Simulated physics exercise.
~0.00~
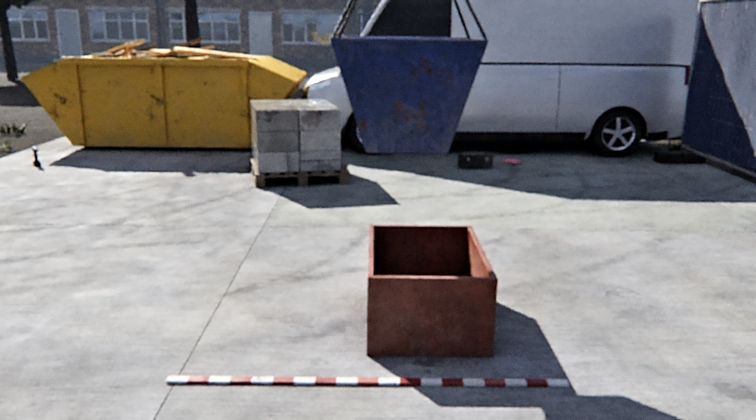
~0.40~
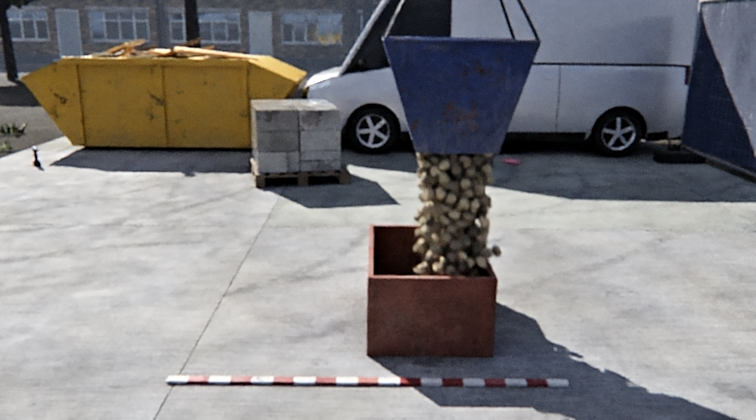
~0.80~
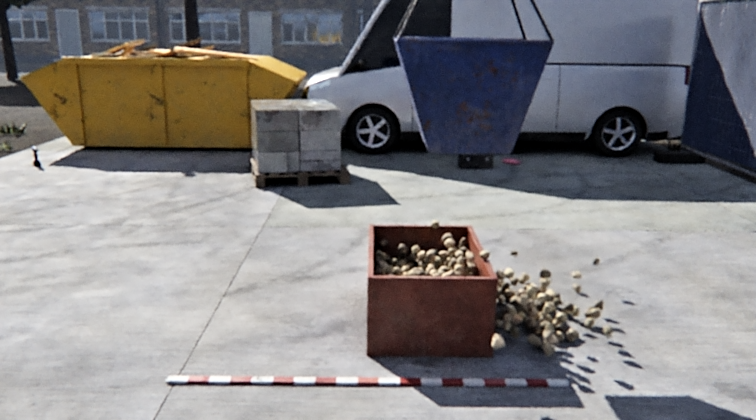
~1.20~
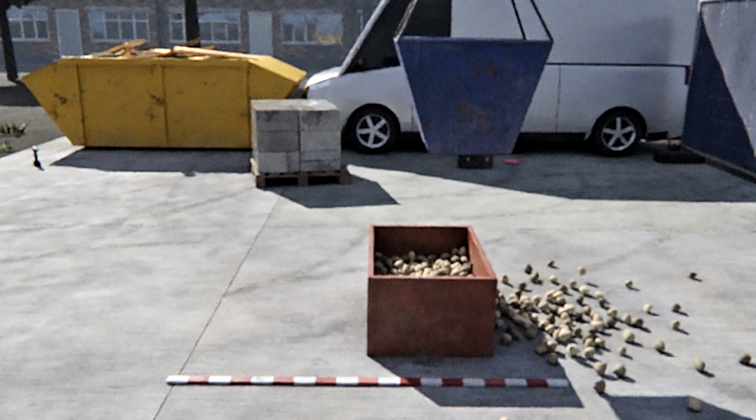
A blue skip moves right and drops stones into a bin, some spilling right.
